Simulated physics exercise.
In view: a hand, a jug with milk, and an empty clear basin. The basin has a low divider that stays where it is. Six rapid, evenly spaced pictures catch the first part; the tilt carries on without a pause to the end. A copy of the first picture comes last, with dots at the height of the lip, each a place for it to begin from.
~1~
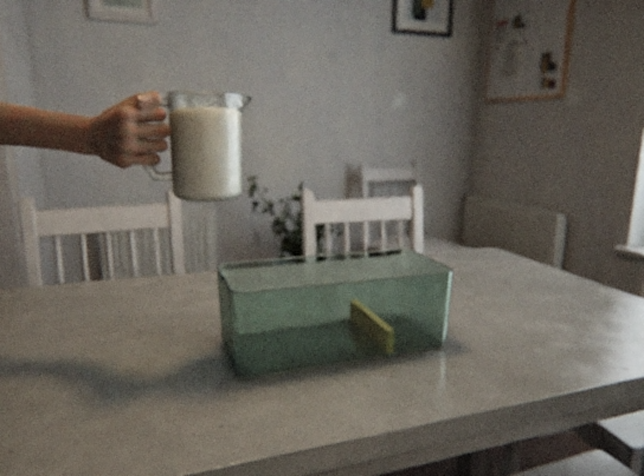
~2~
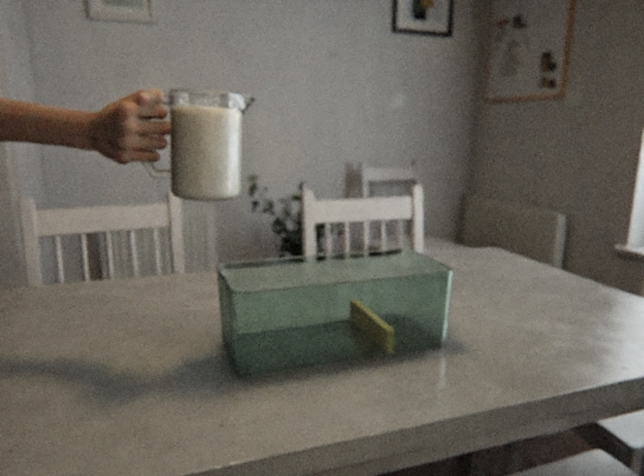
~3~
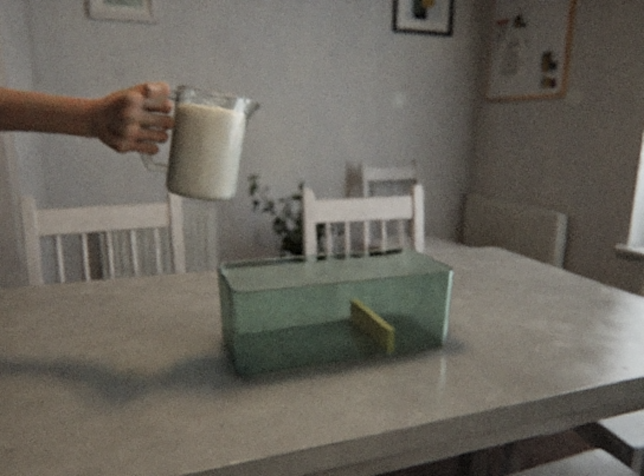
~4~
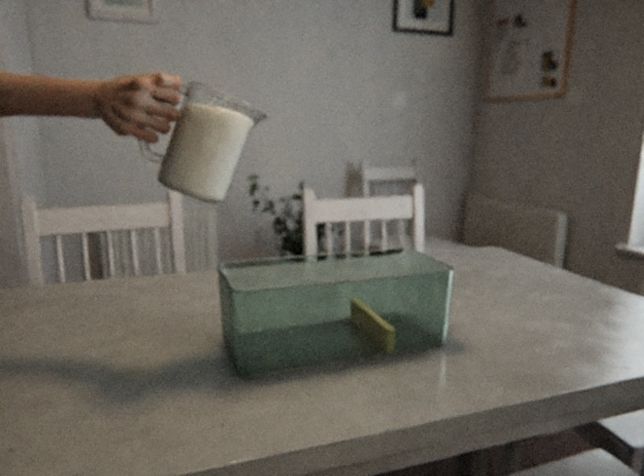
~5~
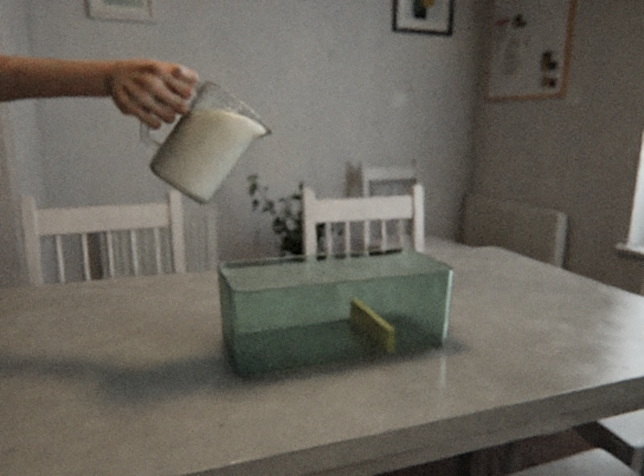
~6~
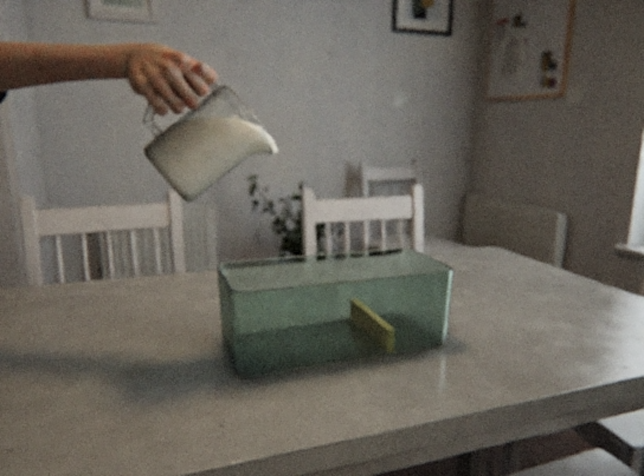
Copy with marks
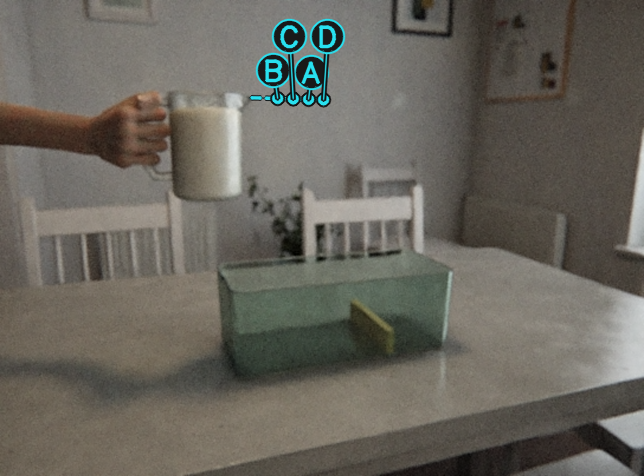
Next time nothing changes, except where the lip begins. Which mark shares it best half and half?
The answer is dot D.
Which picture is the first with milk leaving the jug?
Picture 6.
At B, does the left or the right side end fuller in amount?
More ends on the left.
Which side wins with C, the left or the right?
More ends on the left.
On the marked copy, A at (308, 99); B at (277, 98); C at (293, 99); D at (323, 99).
If A is chosen, about 79 % ends left of the wall and 16 % right of it; 6 % is lost outside.
If B is chosen, about 82 % ends left of the wall and 12 % right of it; 6 % is lost outside.
If C is chosen, about 85 % ends left of the wall and 8 % right of it; 7 % is lost outside.
If D is chosen, about 54 % ends left of the wall and 42 % right of it; 4 % is lost outside.
